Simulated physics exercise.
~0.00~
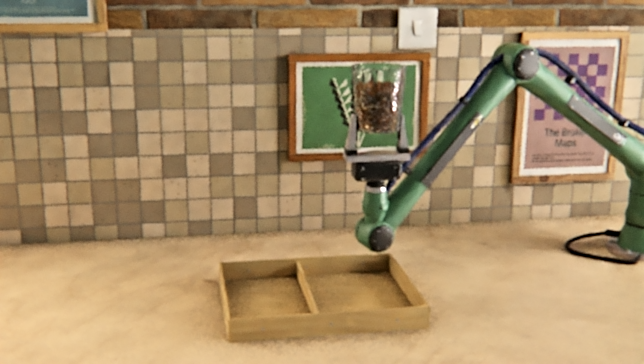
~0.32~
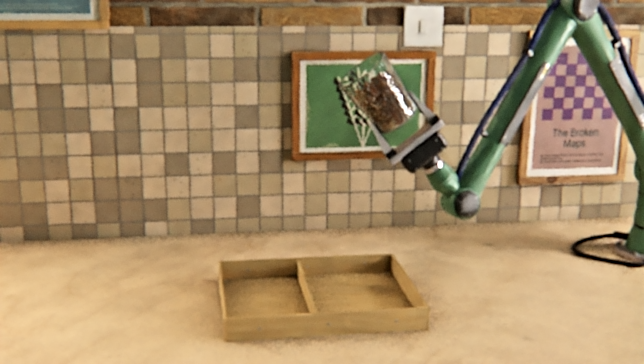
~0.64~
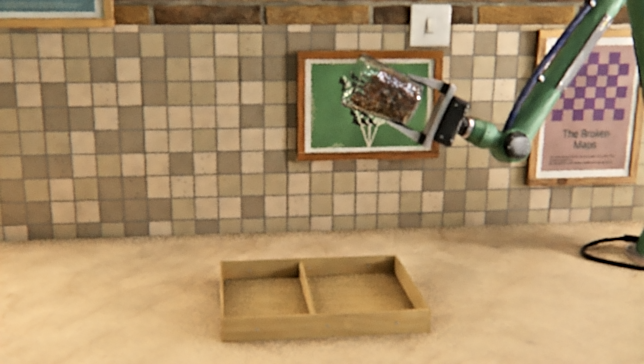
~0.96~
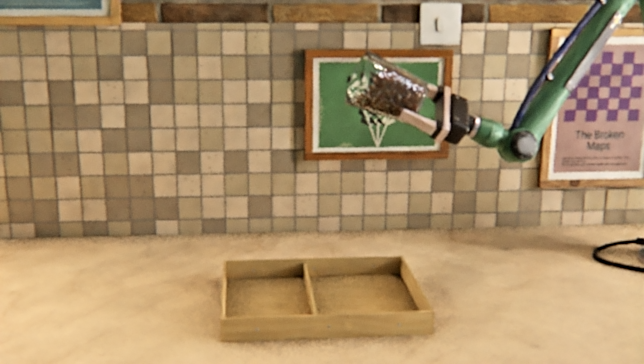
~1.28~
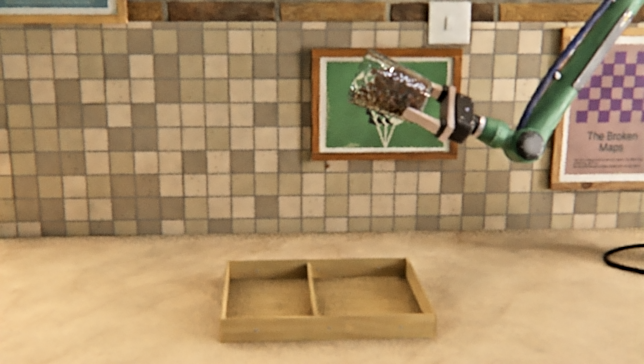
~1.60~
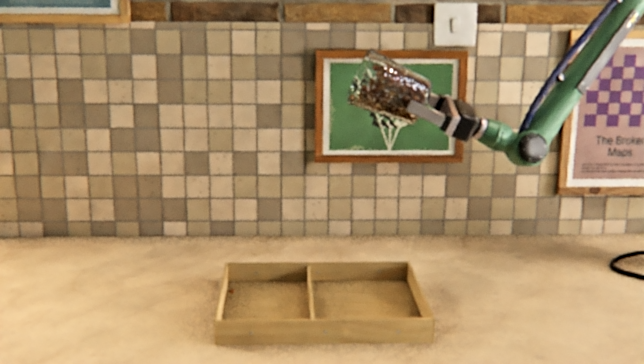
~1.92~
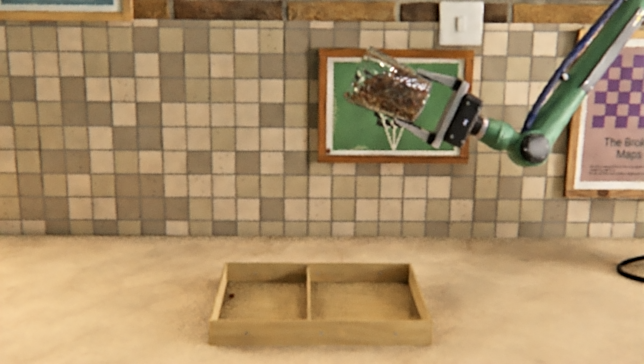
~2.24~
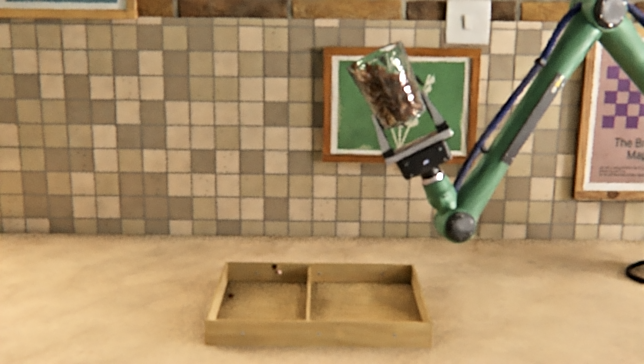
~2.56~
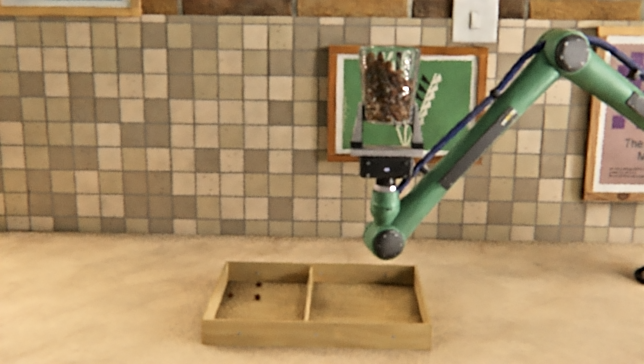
In this clip, a green robot arm tips a clear cup of brown pellets to the left above a divided wooden tray, rolls it, and stands it upright again, leaving most pellets in the cup and a few in the tray's left section.
